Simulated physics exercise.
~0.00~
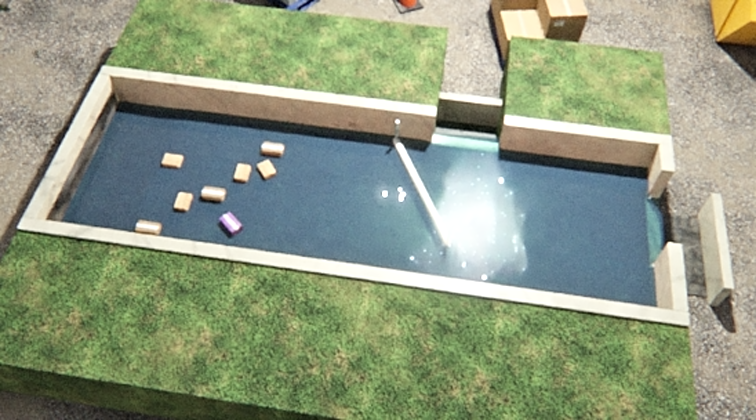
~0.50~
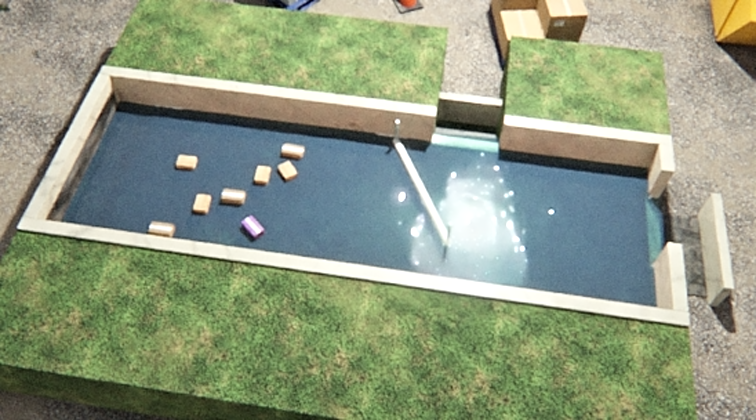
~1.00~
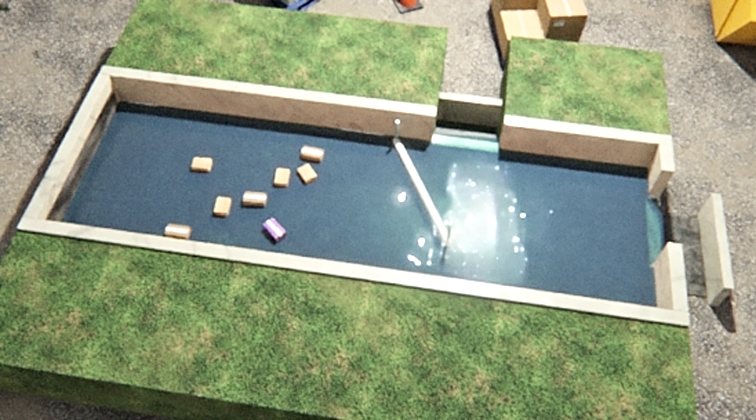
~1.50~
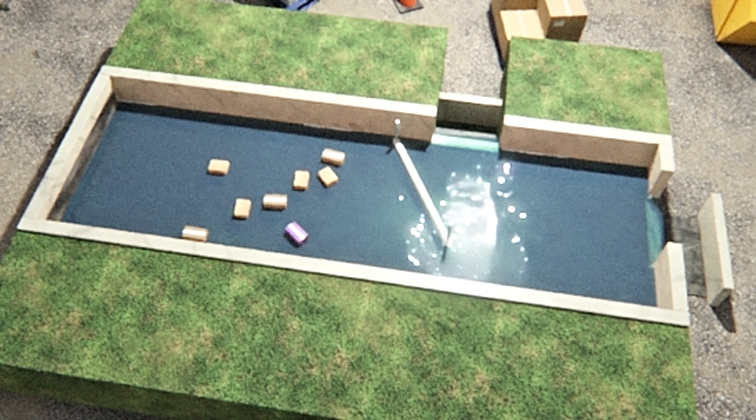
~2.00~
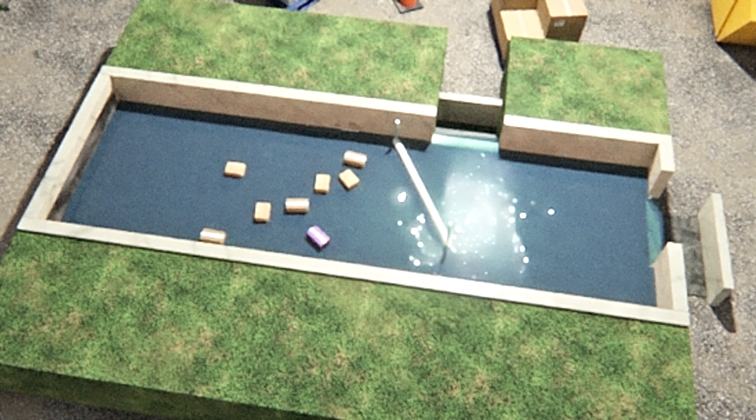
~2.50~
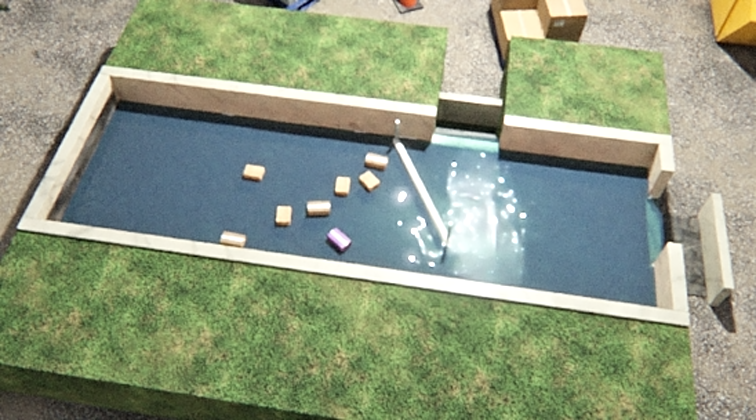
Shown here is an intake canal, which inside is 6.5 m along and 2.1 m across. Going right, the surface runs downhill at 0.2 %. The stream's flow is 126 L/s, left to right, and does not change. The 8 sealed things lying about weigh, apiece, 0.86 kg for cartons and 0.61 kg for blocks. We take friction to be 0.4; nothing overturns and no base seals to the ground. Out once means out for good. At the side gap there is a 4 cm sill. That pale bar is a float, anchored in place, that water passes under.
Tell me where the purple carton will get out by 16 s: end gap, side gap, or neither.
For the purple carton, end gap.
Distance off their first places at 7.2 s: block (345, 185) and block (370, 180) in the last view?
Answer, in order asked: 200 cm, 150 cm.
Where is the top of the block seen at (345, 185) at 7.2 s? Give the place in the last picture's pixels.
The top should be near pixel (424, 213).
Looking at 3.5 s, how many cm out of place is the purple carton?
By then it has shifted roughly 150 cm.
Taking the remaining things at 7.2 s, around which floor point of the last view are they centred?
The centre is close to (435, 235).
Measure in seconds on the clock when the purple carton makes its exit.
At roughly 12.0 seconds.
After 3.5 s the purple carton is near (382, 243), 1.7 m from its start, afloat; 0 of 8 are out; 8 afloat.
After 7.2 s the purple carton is near (517, 262), 3.1 m from its start, afloat; 0 of 8 are out; 8 afloat.
After 12.0 s the purple carton has gone out by the end gap; 1 of 8 are out; 7 afloat.
After 16.0 s the purple carton has gone out by the end gap; 3 of 8 are out; 5 afloat.
